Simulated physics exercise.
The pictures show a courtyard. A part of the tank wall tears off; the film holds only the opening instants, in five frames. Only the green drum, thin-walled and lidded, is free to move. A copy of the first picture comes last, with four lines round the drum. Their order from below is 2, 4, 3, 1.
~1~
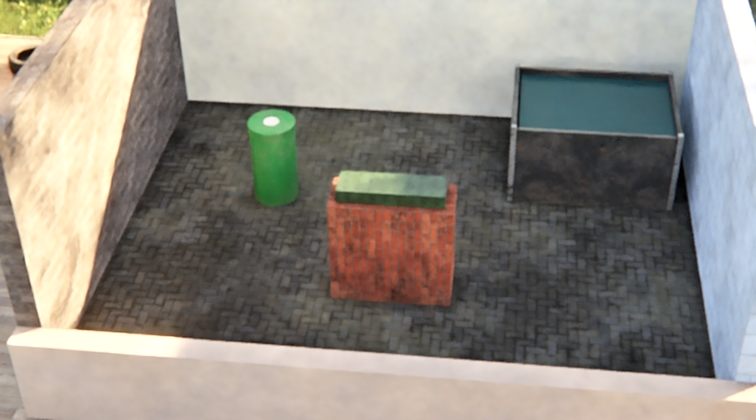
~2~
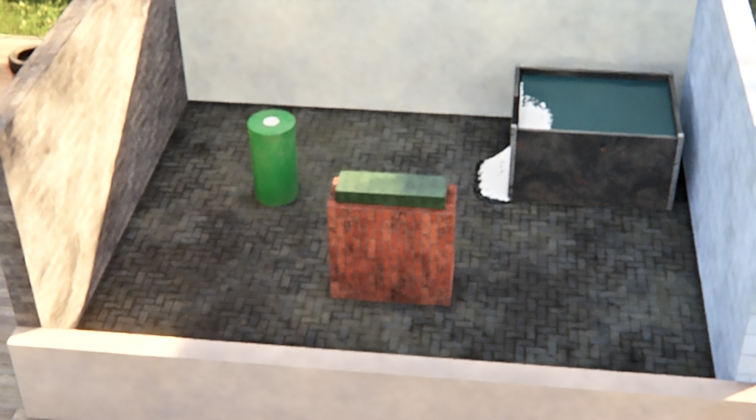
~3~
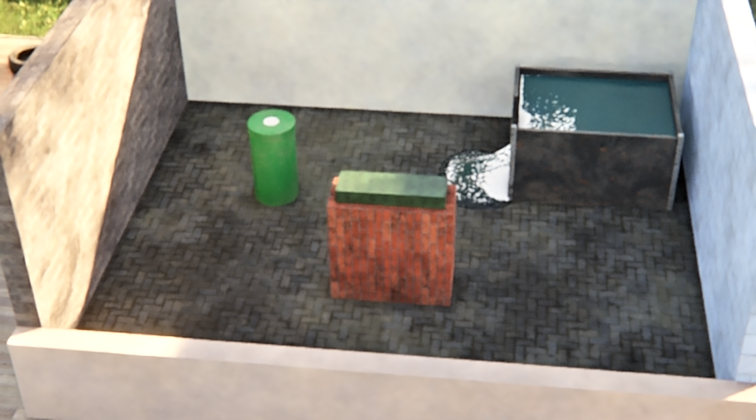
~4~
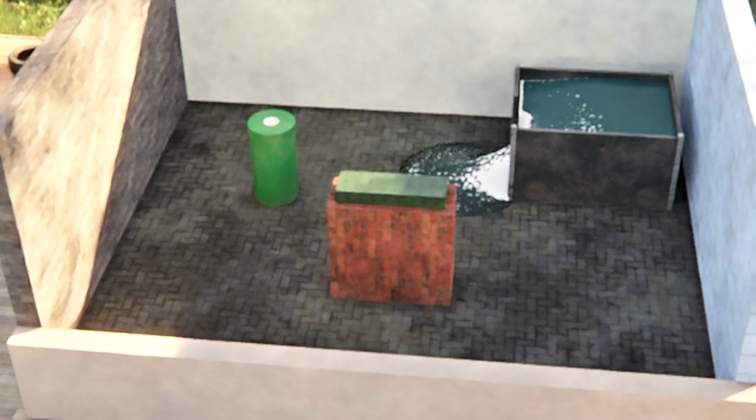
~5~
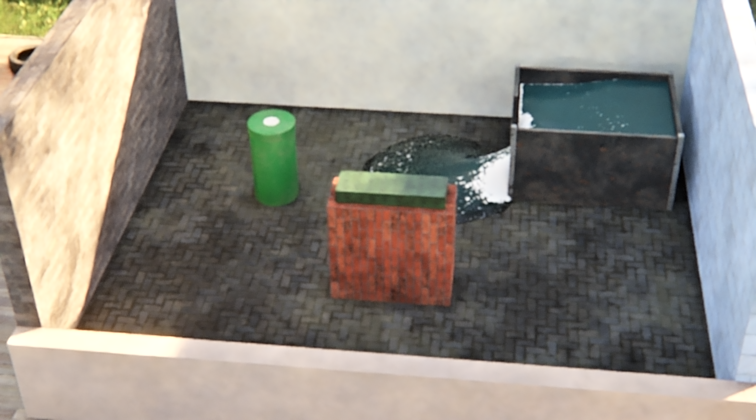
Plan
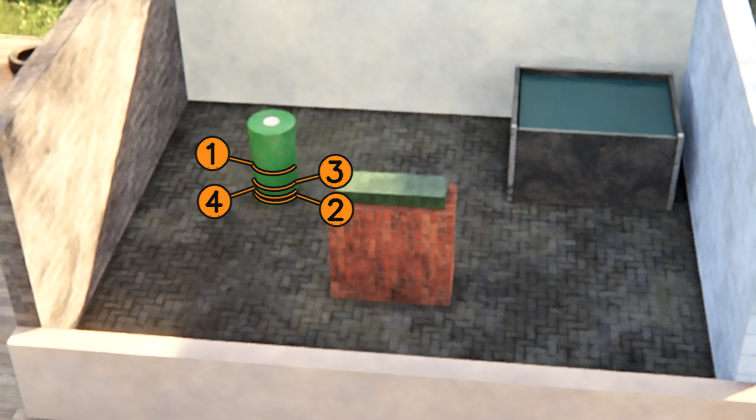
Water pouring from the left side of a dark tank and spreading leftward across courtyard paving behind a brick block, green drum standing still.
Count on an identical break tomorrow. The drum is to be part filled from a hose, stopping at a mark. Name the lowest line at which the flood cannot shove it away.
It is 1.
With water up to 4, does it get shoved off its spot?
Yes.
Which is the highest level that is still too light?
Here it is level 3.
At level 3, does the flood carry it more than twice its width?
No.
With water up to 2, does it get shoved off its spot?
Yes.
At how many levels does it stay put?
One of them.
On the marked copy, 1 at (270, 173); 2 at (272, 202); 3 at (271, 189); 4 at (272, 197); from the bottom up 2, 4, 3, 1.
If 1 is chosen, it does not move.
If 2 is chosen, it is pushed about 6 times its own width away.
If 3 is chosen, it is pushed about half its own width away.
If 4 is chosen, it is pushed about 5 times its own width away.
